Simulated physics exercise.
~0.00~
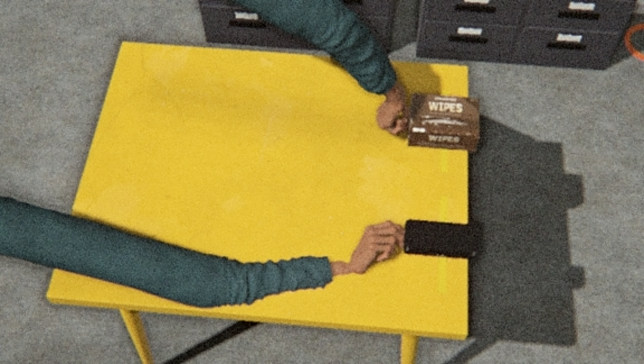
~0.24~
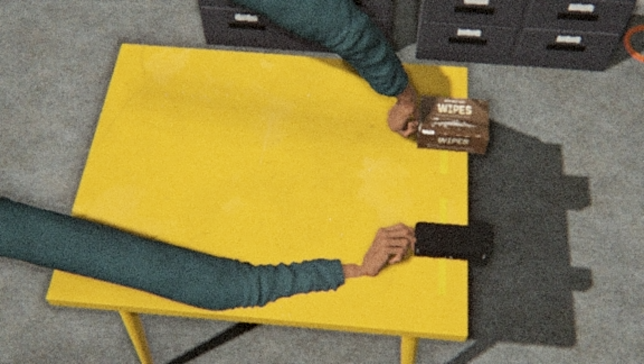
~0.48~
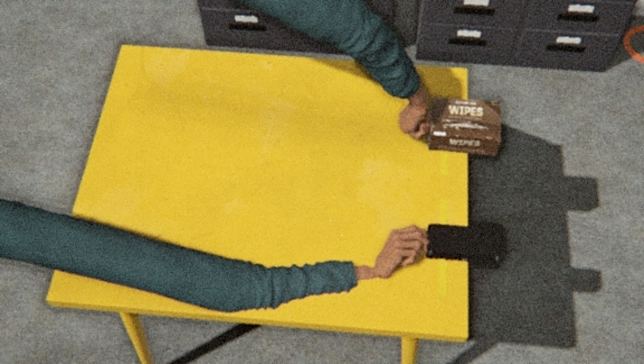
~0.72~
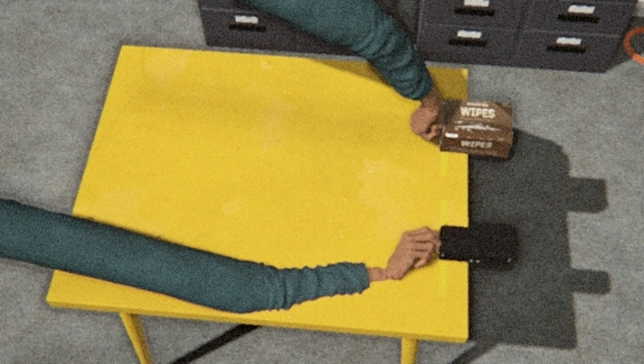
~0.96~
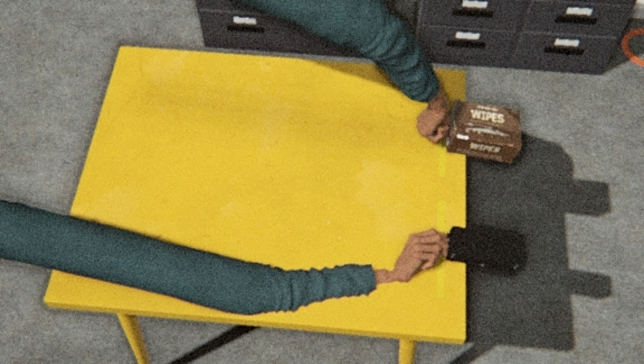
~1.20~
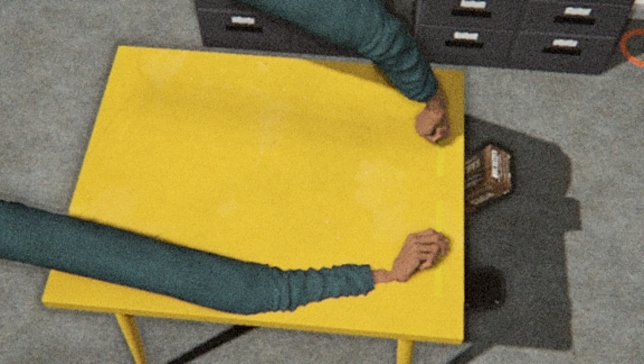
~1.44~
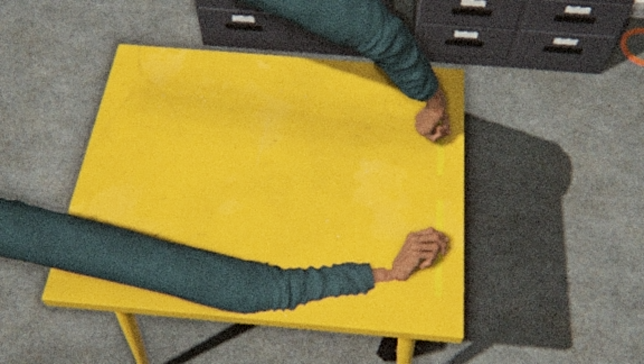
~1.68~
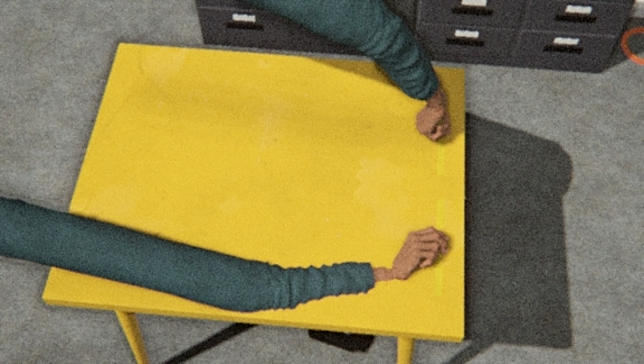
Two hands push a brown wipes box and a black case off a yellow table.
